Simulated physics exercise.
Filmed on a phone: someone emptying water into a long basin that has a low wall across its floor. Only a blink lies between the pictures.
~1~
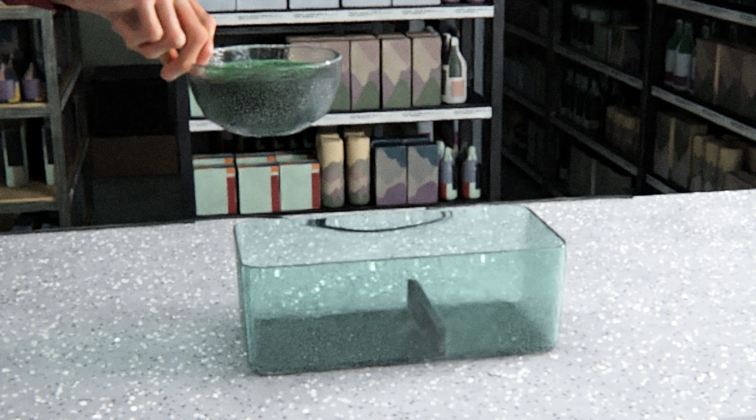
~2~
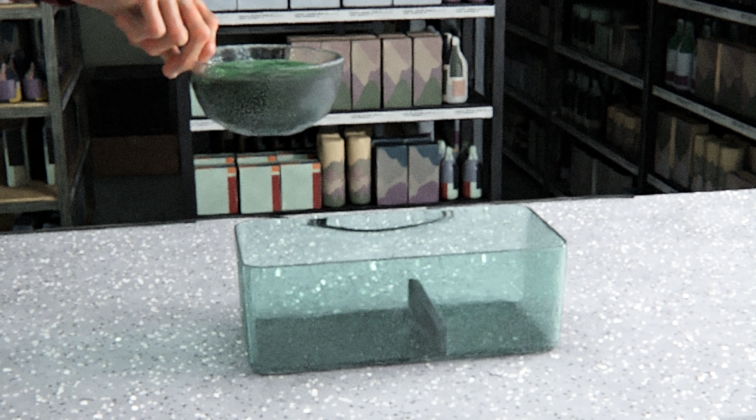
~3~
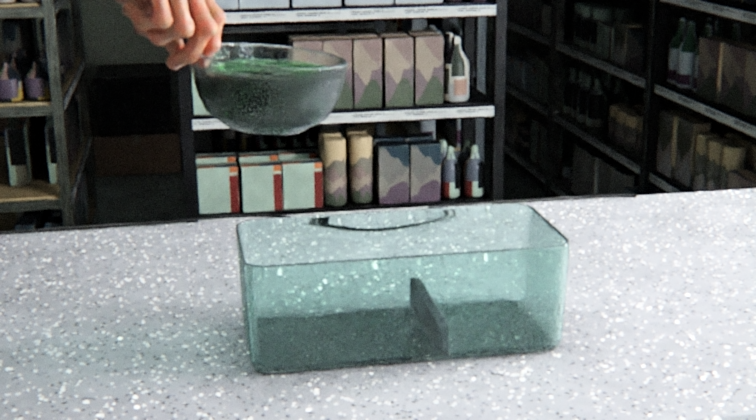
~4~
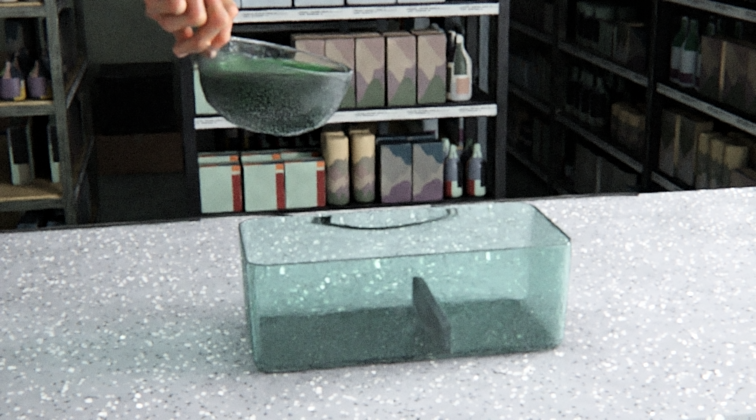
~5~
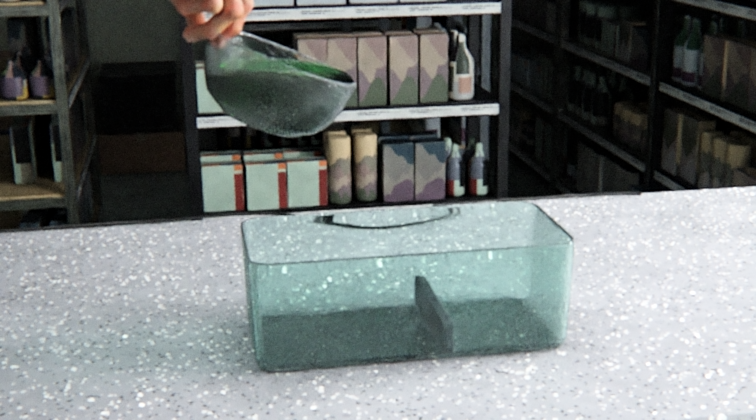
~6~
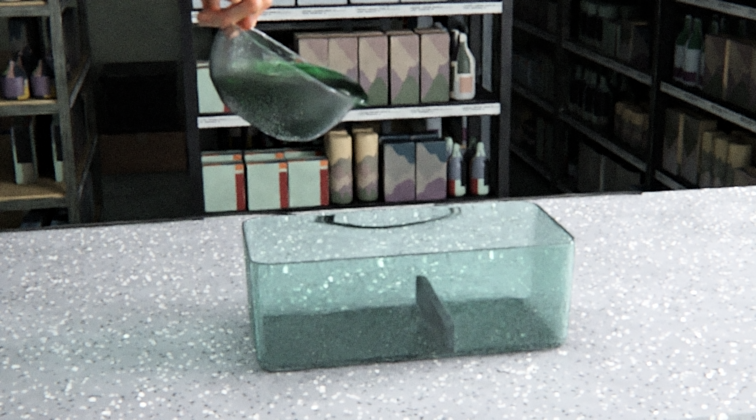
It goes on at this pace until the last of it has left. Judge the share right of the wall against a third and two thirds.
In the end less than a third is right of the wall.
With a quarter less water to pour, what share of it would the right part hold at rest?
It comes to 10 per cent or so.
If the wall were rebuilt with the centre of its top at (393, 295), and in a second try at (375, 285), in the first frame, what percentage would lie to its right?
About 55 and 70 per cent.
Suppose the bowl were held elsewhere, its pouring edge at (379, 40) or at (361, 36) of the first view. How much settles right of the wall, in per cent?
First some 55, then 45 per cent.
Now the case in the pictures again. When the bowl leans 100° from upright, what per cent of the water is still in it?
Close to 10 per cent.
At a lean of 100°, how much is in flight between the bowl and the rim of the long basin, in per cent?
Near 40 %.
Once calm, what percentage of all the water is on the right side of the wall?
About 20 per cent.
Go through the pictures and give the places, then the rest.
In the first frame, it leans 0°; its right rim is at (339, 56); the water meets the walls at (191, 74) and (336, 69); the long basin's rim runs from (238, 246) to (547, 226); the wall's top is at (425, 302).
In the second frame, it leans 2°; its right rim is at (341, 58); the water meets the walls at (193, 73) and (337, 69).
In the third frame, it leans 6°; its right rim is at (345, 63); the water meets the walls at (197, 71) and (341, 71).
In the fourth frame, it leans 13°; its right rim is at (350, 71); the water meets the walls at (201, 68) and (346, 73).
In the fifth frame, it leans 23°; its right rim is at (353, 84); the water meets the walls at (207, 68) and (353, 78); 1 per cent is over the edge.
In the sixth frame, it leans 34°; its right rim is at (353, 100); the water meets the walls at (212, 72) and (349, 87); 7 per cent is over the edge.
A moment on, the bowl is tipped right over and 11 per cent is still to pour, 38 is left of the wall and 11 right of it.
Next, the bowl is tipped right over and 0 per cent is still to pour, 77 is left of the wall and 18 right of it.
Then the bowl is tipped right over and 0 per cent is still to pour, 77 is left of the wall and 20 right of it.
Later the bowl is tipped right over and 0 per cent is still to pour, 76 is left of the wall and 22 right of it.
Finally, 76 per cent lies left of the wall, 22 right of it and 3 outside.
